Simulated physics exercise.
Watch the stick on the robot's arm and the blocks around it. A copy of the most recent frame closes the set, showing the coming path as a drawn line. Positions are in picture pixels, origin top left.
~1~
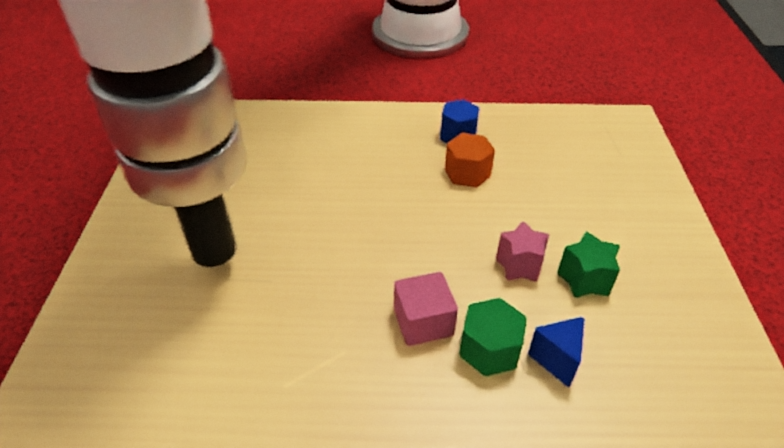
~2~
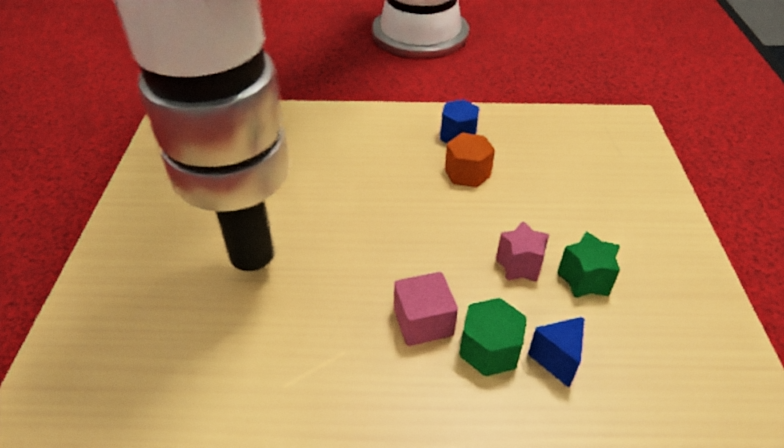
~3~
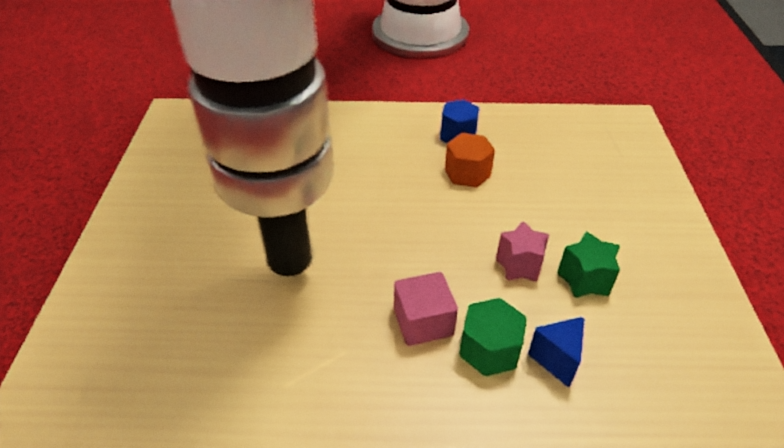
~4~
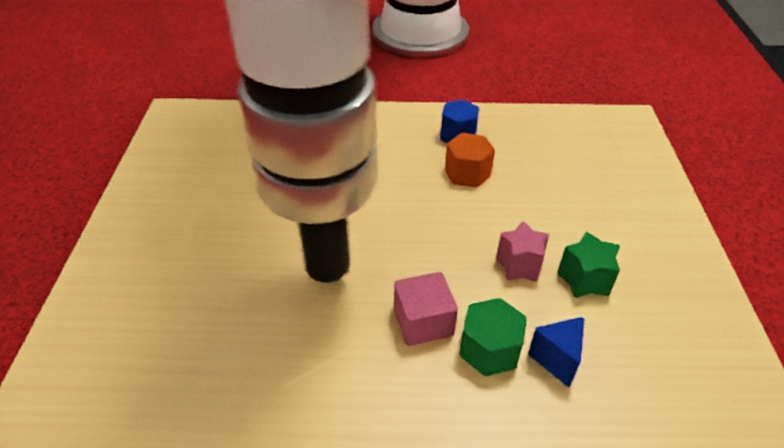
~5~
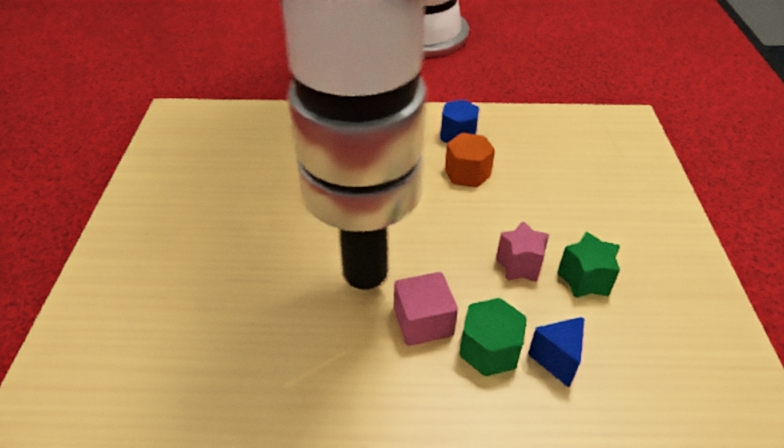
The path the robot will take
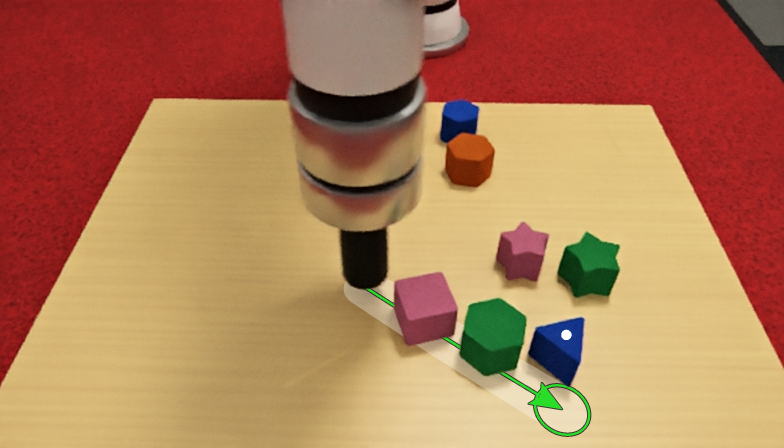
On a pale wooden board over a red surface, a robot arm with a black stick moves steadily right from the left side, drawing close to the pink square block, while all the colored blocks stay still.
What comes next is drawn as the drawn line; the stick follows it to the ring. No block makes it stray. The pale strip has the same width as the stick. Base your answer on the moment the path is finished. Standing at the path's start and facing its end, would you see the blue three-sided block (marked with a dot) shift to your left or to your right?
It moves left.
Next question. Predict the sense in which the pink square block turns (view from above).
That block twists clockwise.
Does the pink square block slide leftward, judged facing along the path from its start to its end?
In short: No.
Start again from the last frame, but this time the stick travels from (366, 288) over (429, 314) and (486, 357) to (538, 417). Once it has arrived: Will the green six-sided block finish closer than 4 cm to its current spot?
No, that is not how it ends up.
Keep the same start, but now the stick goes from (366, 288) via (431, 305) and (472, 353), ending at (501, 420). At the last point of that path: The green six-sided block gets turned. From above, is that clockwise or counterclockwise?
Top view: Counterclockwise.
The drawn path runs in a line from (366, 288) to (562, 409); the dot is on the blue three-sided block.
The first path, step by step. One third of the way, stick at (427, 310); pink square block at (480, 331); green six-sided block at (547, 345), turned 35° anticlockwise; blue three-sided block at (602, 341).
Two thirds of the way, stick at (493, 350); pink square block at (539, 388), turned 40° clockwise; green six-sided block at (611, 381), turned 105° anticlockwise; blue three-sided block at (625, 339).
At the end, stick at (568, 395); pink square block at (584, 442), turned 100° clockwise; green six-sided block at (639, 397), turned 145° anticlockwise; blue three-sided block at (625, 339).
